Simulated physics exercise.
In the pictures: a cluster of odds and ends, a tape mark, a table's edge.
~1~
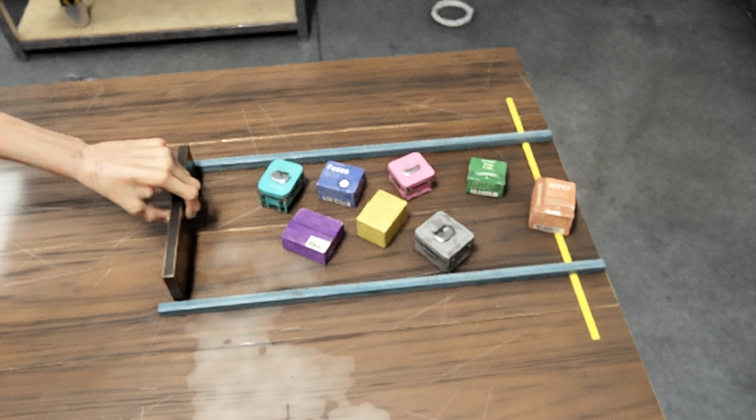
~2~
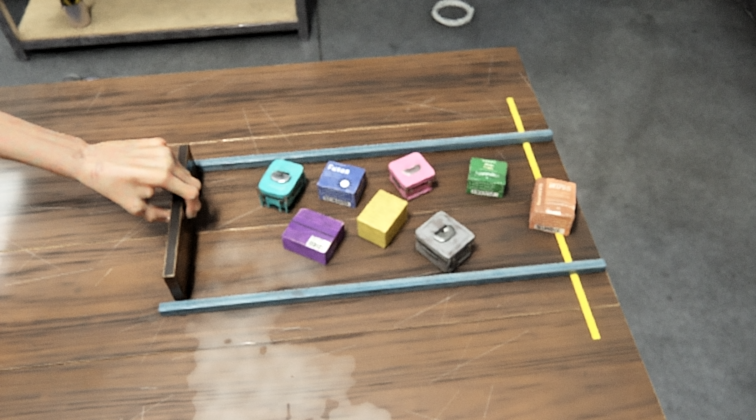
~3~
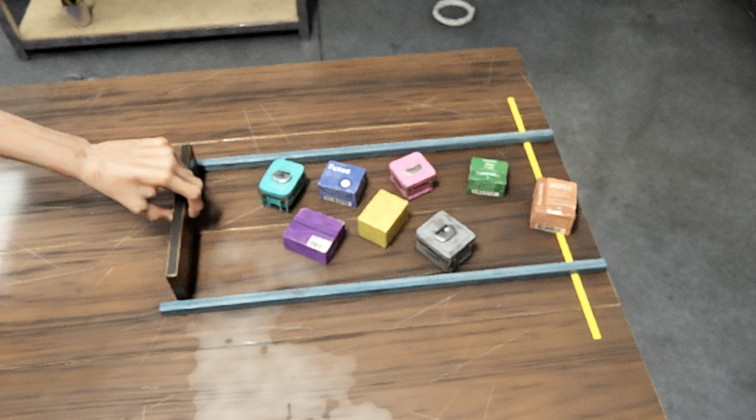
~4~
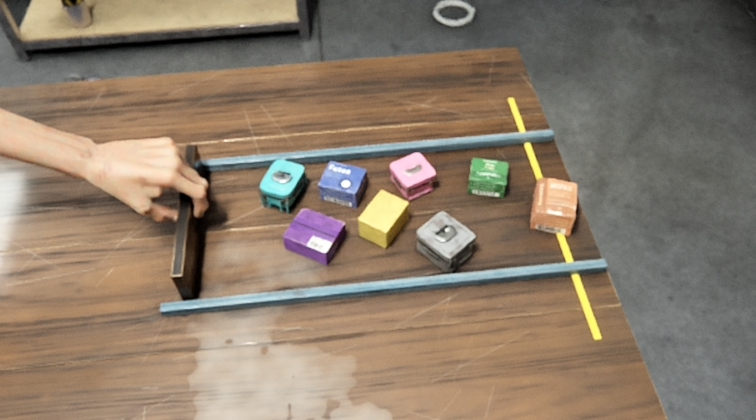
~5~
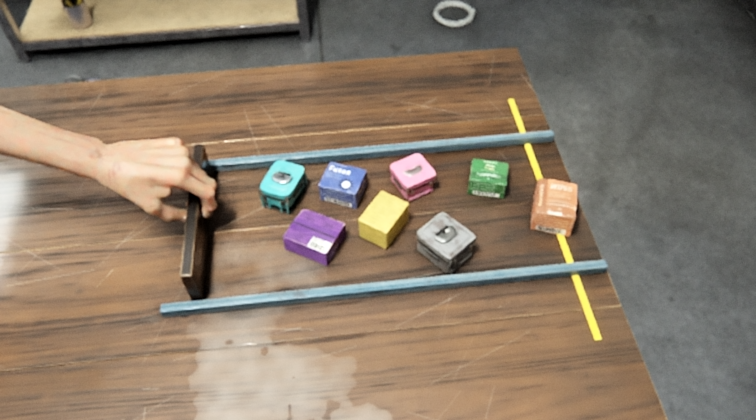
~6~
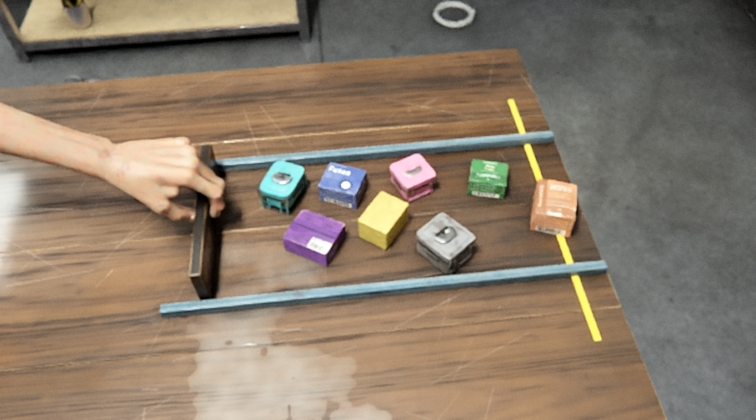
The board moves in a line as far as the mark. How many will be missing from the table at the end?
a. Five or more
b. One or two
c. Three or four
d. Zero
The answer is a.
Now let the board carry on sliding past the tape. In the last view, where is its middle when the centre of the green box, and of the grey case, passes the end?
The middle is at (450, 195) when it's the green box, and at (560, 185) when it's the grey case.
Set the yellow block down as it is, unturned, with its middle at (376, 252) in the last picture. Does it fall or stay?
Here the yellow block sits tight.
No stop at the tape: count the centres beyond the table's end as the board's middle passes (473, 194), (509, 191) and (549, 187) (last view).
1, 3 and 5.
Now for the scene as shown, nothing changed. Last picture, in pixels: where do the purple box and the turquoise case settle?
Purple box: (574, 201); turquoise case: (553, 160).
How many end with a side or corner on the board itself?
The count in contact is 3.
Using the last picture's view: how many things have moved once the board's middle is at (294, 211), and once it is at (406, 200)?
Counts: 3 / 7.
Soon after, none off yet; orange box at rest near (554, 207); green box at rest near (488, 179); grey case at rest near (445, 244).
After that, none off yet; orange box at rest near (554, 207); green box displaced well along near (561, 169); grey case displaced about its own width near (477, 249).
In the end, the number that fall off is five or more; gone, blue box, yellow block, pink case, green box and orange box.
